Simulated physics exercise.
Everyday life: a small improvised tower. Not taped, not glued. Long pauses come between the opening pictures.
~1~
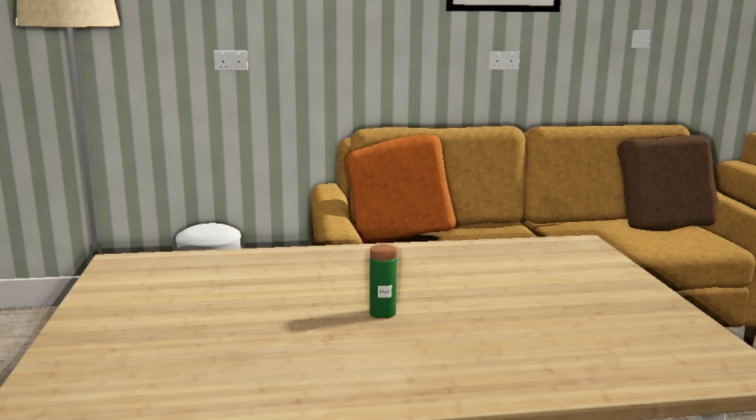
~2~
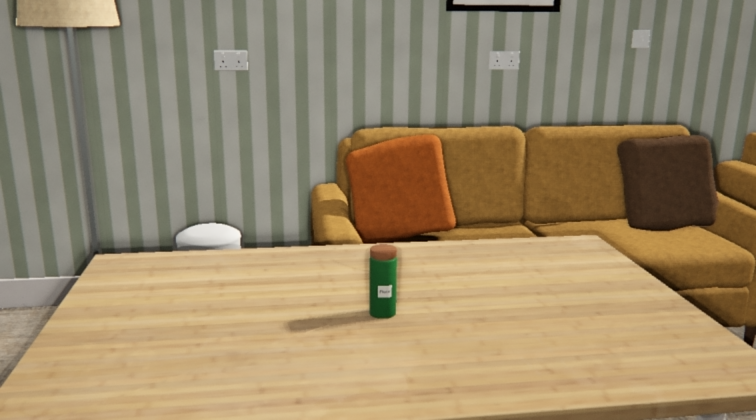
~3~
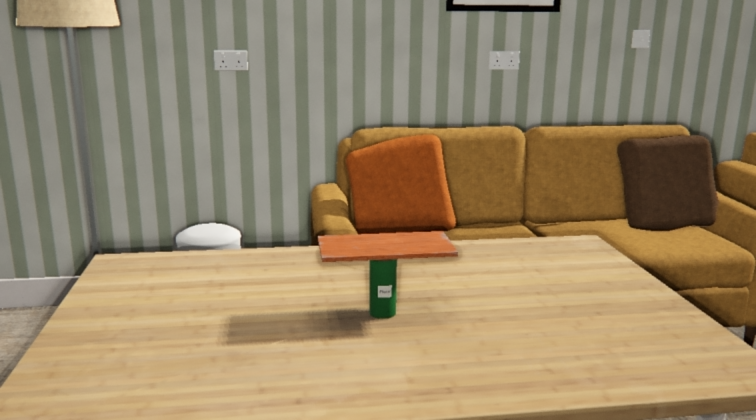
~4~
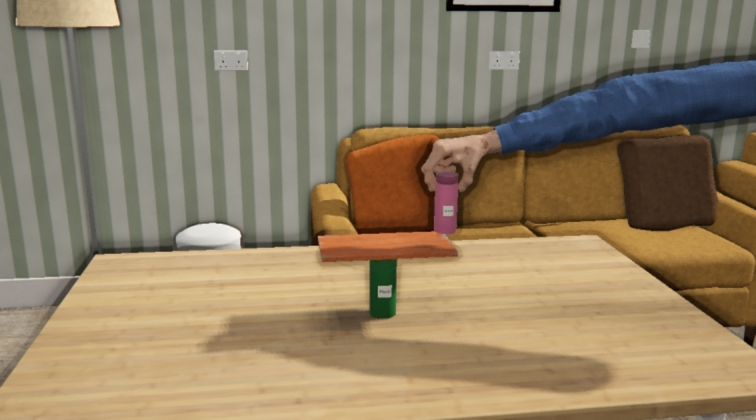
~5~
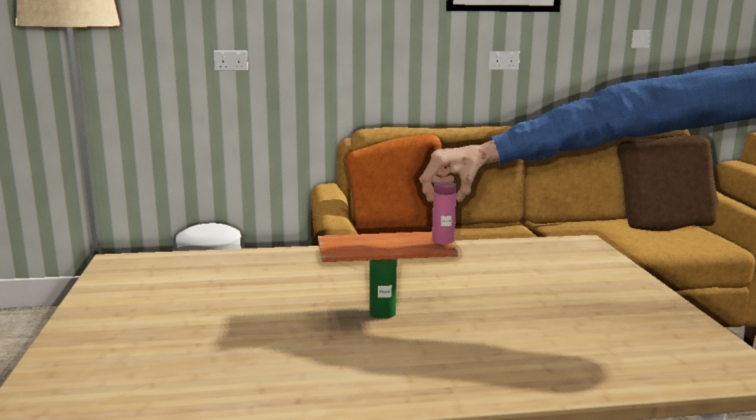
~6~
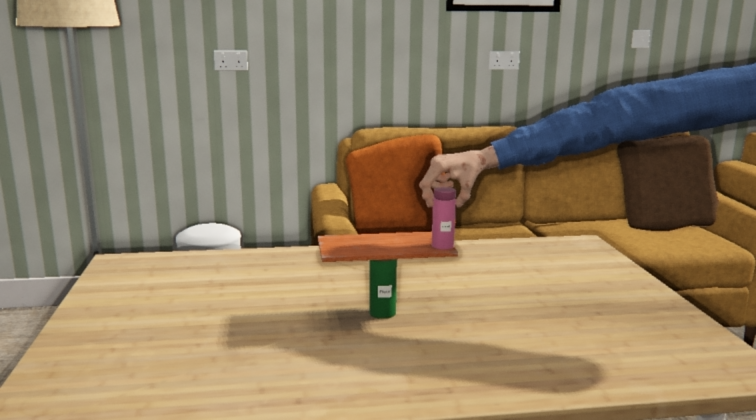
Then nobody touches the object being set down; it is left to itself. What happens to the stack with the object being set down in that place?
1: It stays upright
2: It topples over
The answer is 2.
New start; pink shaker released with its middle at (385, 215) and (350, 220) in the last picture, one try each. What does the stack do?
First release - upright; second release - upright.
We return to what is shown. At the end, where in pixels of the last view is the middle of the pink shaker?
The object winds up at approximately (468, 309).
Then, 0.40 s after the last picture, pink shaker now fallen; orange board tipped 57° from how it was.
Then, 0.60 s after the last picture, orange board on its side.
Then, 0.90 s after the last picture, orange board now fallen.
At rest, fallen, pink shaker and orange board; green jar in place. Seen from the same camera at the end, pink shaker near (469, 309). The stack comes apart.
